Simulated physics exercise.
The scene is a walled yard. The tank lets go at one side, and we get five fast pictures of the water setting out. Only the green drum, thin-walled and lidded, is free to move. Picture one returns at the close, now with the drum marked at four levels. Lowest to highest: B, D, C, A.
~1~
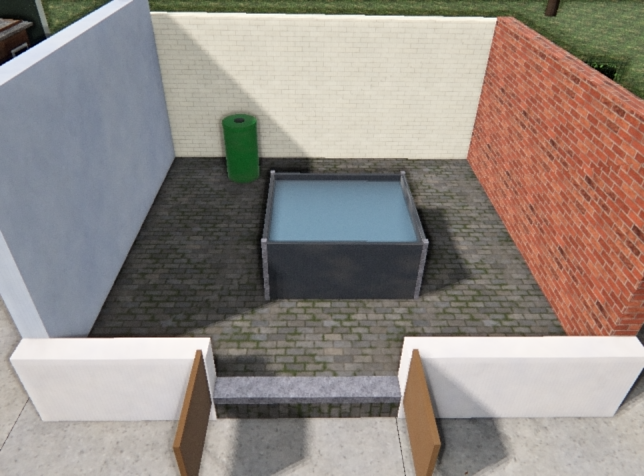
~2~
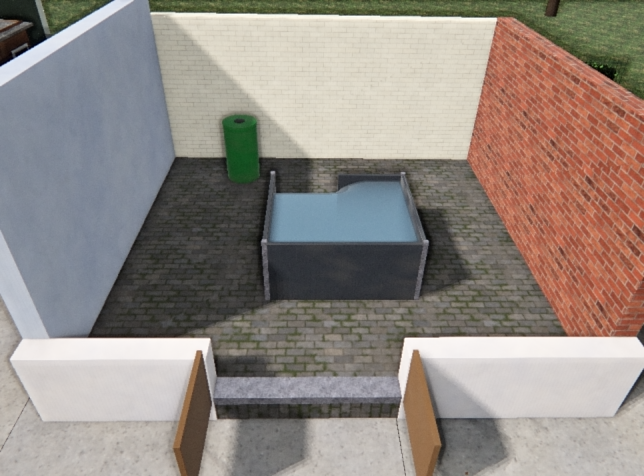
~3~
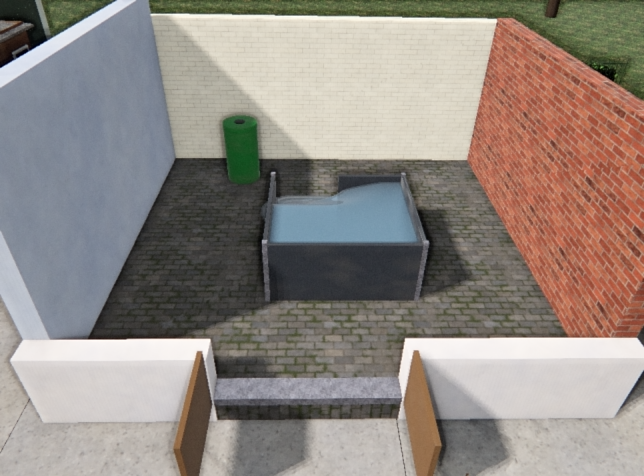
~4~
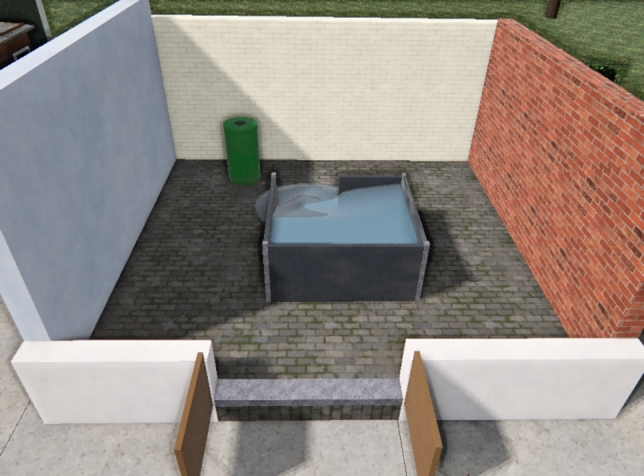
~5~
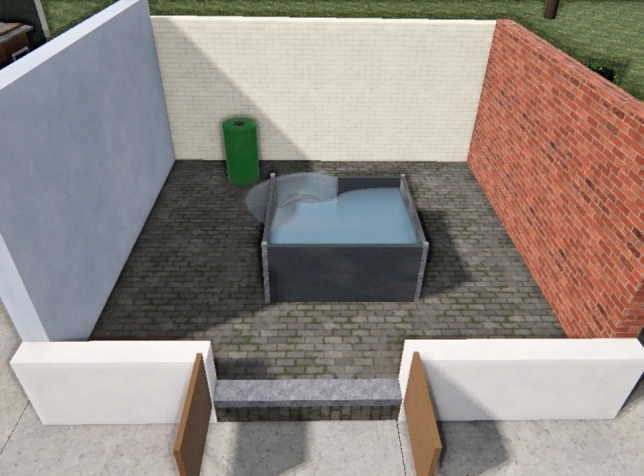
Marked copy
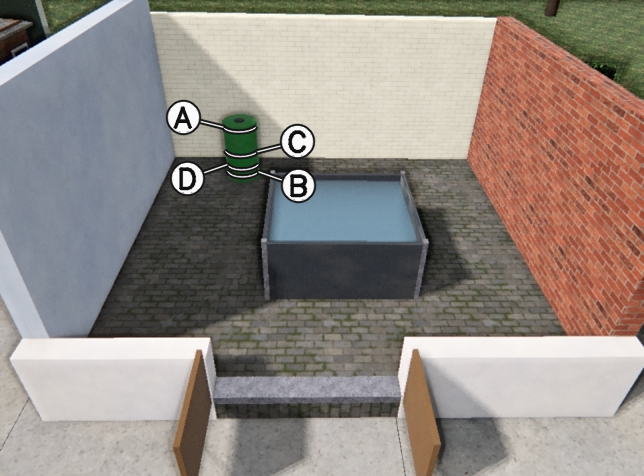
Water fills a dark grey, square tank in a paved, walled yard, seen from high above the front. A green drum stands behind it to the left, with a pale blue wall left, cream brick behind, red brick right, and brown gates open at the low white front wall. The water sinks at the tank's back and spreads over the paving behind and left, while the drum and camera stay still.
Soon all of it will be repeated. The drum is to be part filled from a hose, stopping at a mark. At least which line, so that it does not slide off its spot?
Use level C.
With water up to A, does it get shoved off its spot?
No.
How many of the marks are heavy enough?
Two.
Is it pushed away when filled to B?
Yes.
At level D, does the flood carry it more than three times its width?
No, it does not.
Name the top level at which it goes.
That would be D.
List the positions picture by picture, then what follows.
The first frame shows lid of the green drum at (239, 121); tank full, its middle at (341, 210); open gate at (308, 341).
In the second frame, water covers 2 % of the ground, mostly out of sight from here.
In the third frame, water covers 4 % of the ground, mostly out of sight from here.
In the fourth frame, 6 % of the ground wet, in view closest to the drum at (266, 195).
The fifth frame shows lid of the green drum at (239, 124); 10 % of the ground wet, in view closest to the drum at (267, 183).
On the marked copy, A at (238, 132); B at (242, 176); C at (240, 156); D at (241, 169); from the bottom up B, D, C, A.
With A, it does not move.
With B, it is pushed about 5 times its own width away.
With C, it does not move.
With D, it is pushed about its own width away.
